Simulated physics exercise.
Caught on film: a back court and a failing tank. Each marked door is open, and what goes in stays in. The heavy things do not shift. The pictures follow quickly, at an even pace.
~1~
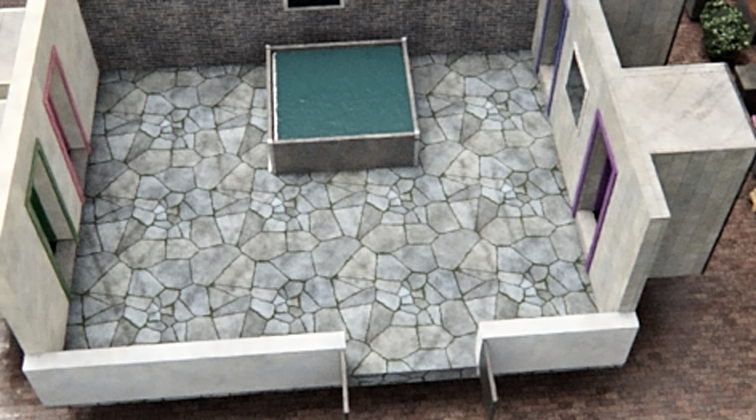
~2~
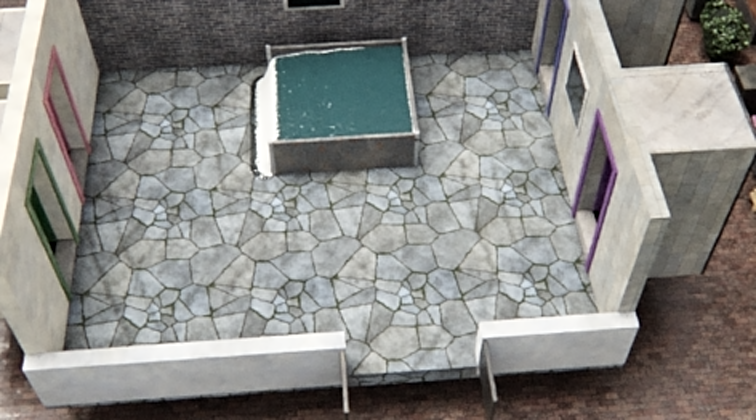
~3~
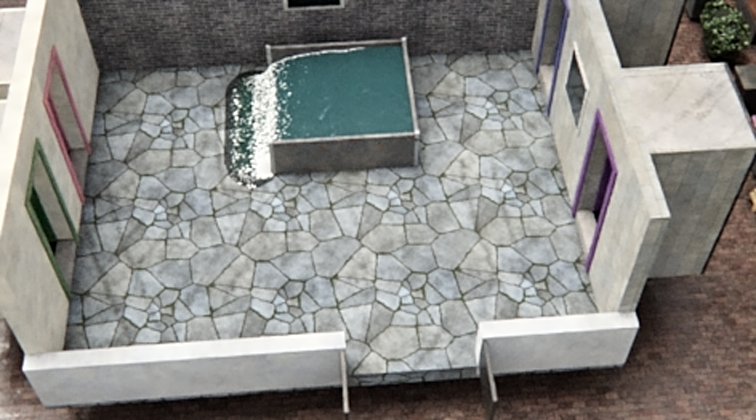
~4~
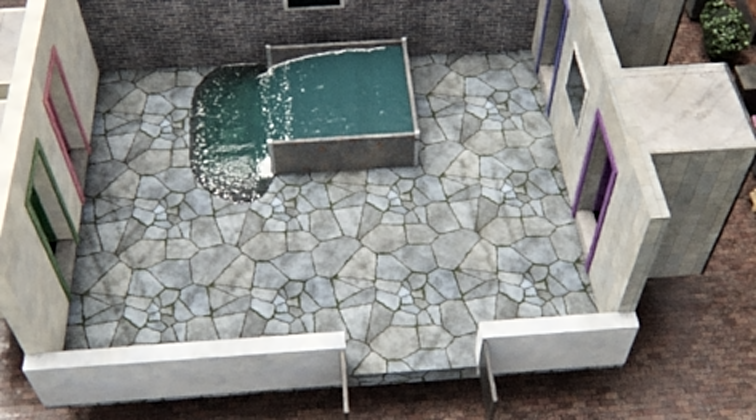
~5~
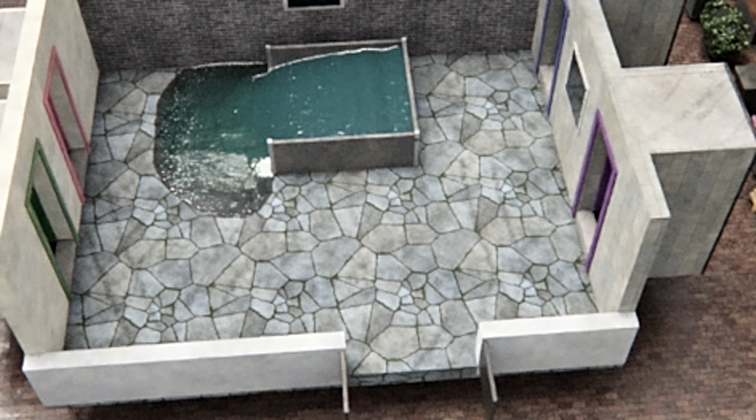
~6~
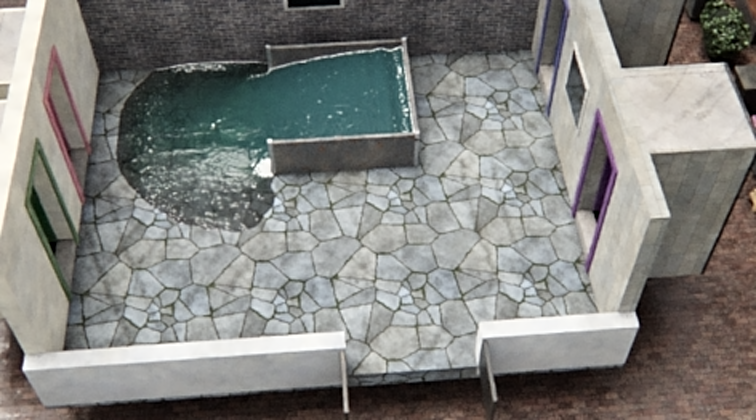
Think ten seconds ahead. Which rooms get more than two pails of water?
One by one: The pink door lets in a lot; the purple door admits no more than that; the blue door admits no more than that; the green door admits no more than that.
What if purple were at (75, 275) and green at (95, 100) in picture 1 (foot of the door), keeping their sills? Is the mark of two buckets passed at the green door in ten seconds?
One by one: Green door passes that mark.
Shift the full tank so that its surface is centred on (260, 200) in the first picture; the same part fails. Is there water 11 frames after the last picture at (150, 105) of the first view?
There: Under water.
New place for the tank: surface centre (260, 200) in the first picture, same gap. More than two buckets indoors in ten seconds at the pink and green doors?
In short: The pink door goes over, the green door passes that mark.
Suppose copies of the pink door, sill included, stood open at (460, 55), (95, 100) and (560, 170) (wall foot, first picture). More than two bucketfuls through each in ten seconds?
One after the other: Keeps below it, takes more, stays under.
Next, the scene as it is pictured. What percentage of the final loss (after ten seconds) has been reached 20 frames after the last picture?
I make it 40 per cent.
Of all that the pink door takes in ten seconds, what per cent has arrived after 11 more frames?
Some 45 per cent.
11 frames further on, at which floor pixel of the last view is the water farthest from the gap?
At about (63, 356).
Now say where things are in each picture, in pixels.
The first frame shows still water in the water tank at (340, 92).
In the second frame, the front is at (269, 177), out from the gap at (273, 114).
In the third frame, the front is at (254, 183), out from the gap at (274, 116).
In the fourth frame, water pours out at (274, 117) and has run to (220, 191).
In the fifth frame, the front is at (185, 197), out from the gap at (274, 117).
In the sixth frame, water pours out at (274, 118) and has run to (123, 160).
A moment on, water covers 30 % of the floor; the pink door under two buckets in, the purple door not reached, the blue door not reached, the green door not reached.
Next, water covers 30 % of the floor; the pink door over two buckets in, the purple door not reached, the blue door not reached, the green door wet at the sill, nothing in.
Then, water covers 35 % of the floor; the pink door far over two buckets in, the purple door not reached, the blue door not reached, the green door wet at the sill, nothing in.
Later, water covers 70 % of the floor; the pink door far over two buckets in, the purple door not reached, the blue door not reached, the green door wet at the sill, nothing in.
In the end, water covers 95 % of the floor; the pink door far over two buckets in, the purple door wet at the sill, nothing in, the blue door wet at the sill, nothing in, the green door wet at the sill, nothing in.
